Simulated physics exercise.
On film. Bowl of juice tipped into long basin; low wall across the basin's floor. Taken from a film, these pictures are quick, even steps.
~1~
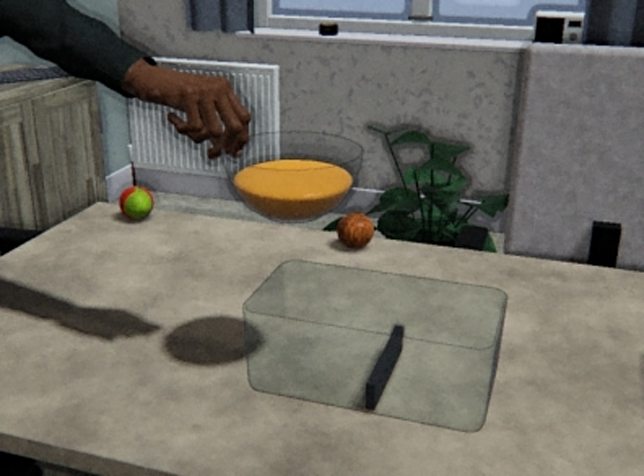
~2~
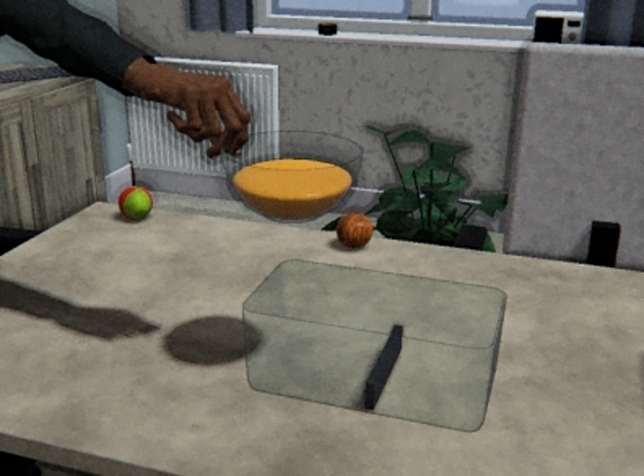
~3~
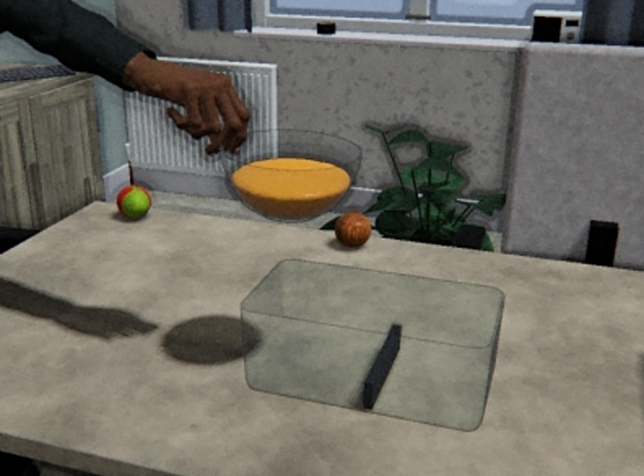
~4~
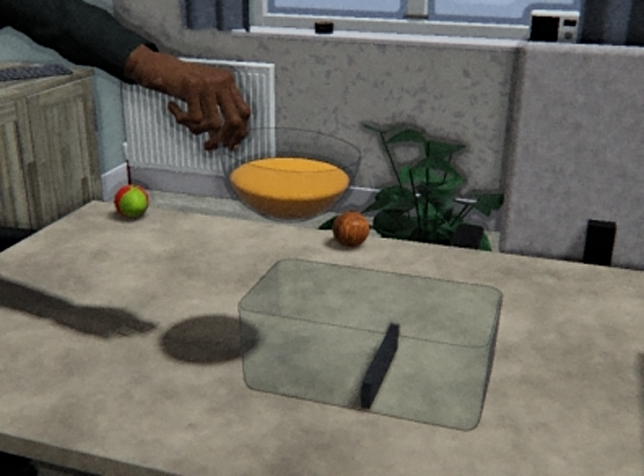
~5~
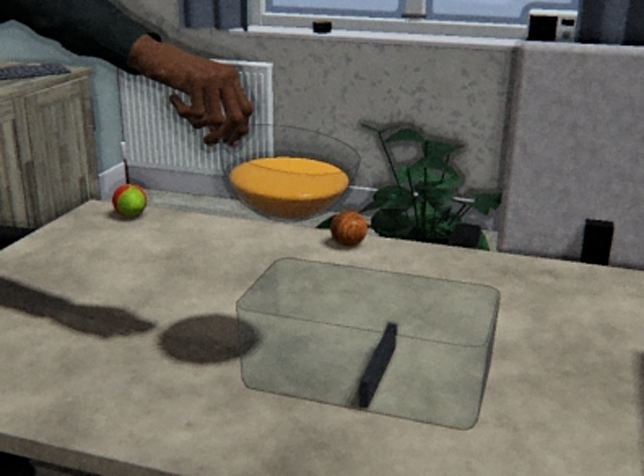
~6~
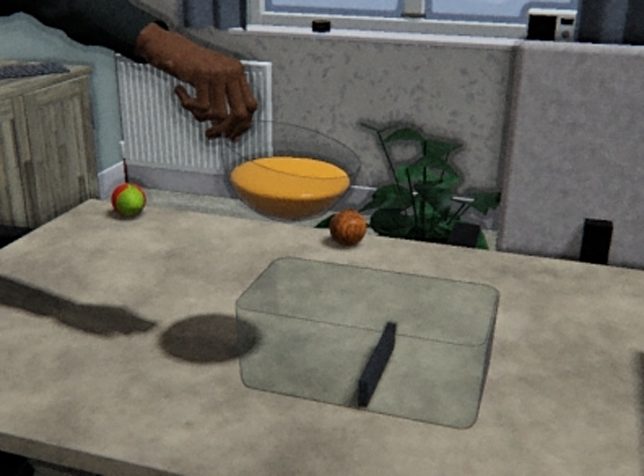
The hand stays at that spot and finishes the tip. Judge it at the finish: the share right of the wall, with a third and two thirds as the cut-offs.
At the finish, the right of the wall has a third to two thirds.
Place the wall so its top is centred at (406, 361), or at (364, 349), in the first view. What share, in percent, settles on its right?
The first position gives around 25 percent, the second around 85 percent.
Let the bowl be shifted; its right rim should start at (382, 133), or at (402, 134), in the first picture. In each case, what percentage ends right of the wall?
In order: Close to 85 and 90 percent.
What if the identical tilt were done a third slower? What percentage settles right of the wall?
Close to 65 out of every hundred.
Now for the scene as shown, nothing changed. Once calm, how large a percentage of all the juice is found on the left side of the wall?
About 45 per cent.
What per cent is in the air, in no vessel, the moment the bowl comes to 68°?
Roughly 35 per cent.
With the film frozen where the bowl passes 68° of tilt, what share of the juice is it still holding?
About 55 % remains.
A moment on, the bowl is tipped part way and 57 per cent is still to pour, 2 is left of the wall and 7 right of it.
Next, the bowl is tipped on its side and 4 per cent is still to pour, 29 is left of the wall and 56 right of it.
Then the bowl is tipped right over and 0 per cent is still to pour, 43 is left of the wall and 57 right of it.
Later the bowl is tipped right over and 0 per cent is still to pour, 43 is left of the wall and 57 right of it.
Finally, 43 per cent lies left of the wall, 57 right of it and 1 outside.
